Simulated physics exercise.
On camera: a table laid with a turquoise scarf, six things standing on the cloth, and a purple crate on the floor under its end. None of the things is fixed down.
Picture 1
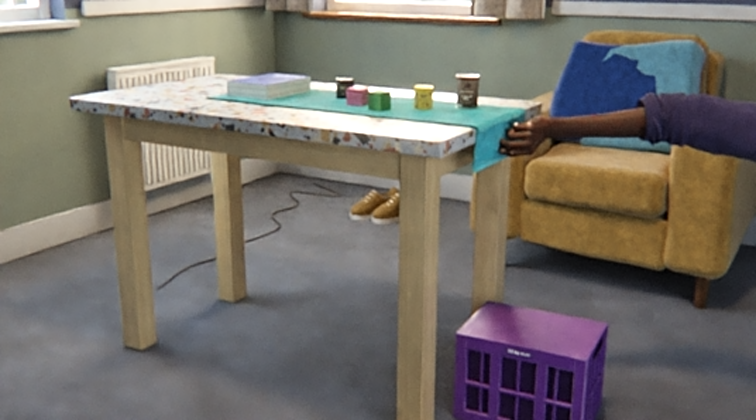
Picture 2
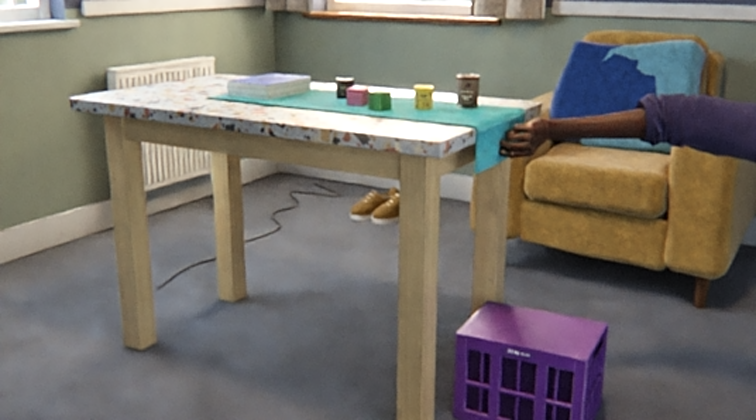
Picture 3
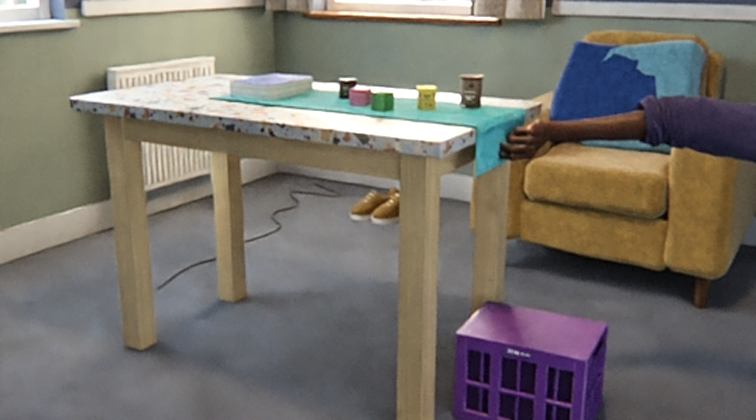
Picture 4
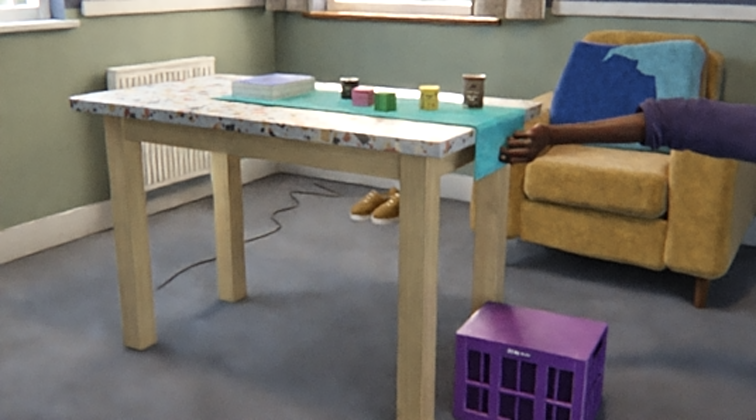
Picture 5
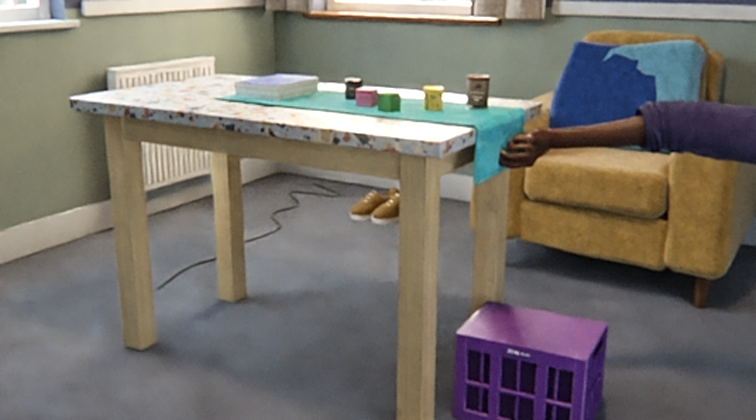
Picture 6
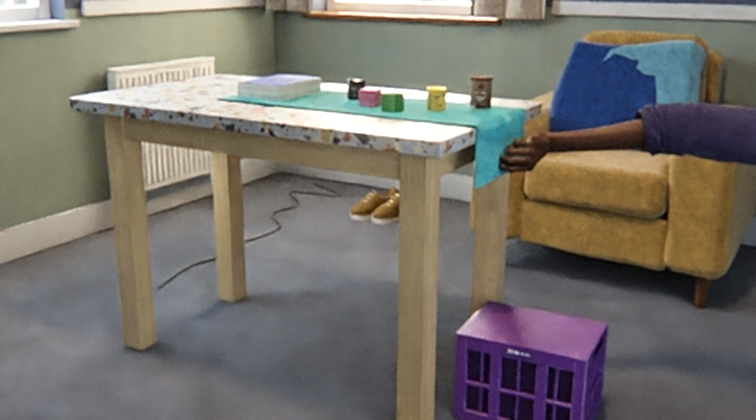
A turquoise scarf on a speckled table slides slightly to the right as a hand grips its hanging end, carrying a stack of books, two cubes and several small containers along with it, above a purple crate on the floor.
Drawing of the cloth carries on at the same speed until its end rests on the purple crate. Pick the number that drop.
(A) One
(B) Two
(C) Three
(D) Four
Option D: Four.
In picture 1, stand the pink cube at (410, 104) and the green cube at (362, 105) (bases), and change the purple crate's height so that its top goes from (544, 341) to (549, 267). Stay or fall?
Pink cube stays, green cube stays.
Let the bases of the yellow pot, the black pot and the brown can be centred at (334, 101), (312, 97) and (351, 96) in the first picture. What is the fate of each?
The yellow pot? It stays where it is. The black pot stays where it is, and the brown can stays where it is.
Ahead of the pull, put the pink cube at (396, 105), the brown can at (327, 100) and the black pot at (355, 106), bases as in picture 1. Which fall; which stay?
Record - pink cube lost; brown can retained; black pot lost.
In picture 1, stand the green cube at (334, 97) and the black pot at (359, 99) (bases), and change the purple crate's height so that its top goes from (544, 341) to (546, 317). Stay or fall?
Note: Green cube kept on top; black pot kept on top.
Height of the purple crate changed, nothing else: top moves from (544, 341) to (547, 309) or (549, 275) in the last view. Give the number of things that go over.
We'd see 3, then 2.
Soon after, hem near (499, 252); brown can and yellow pot gone.
Then, hem near (499, 304); brown can, yellow pot and green cube gone.
At rest, hem on the crate; brown can, yellow pot, green cube and pink cube gone. The answer is four.
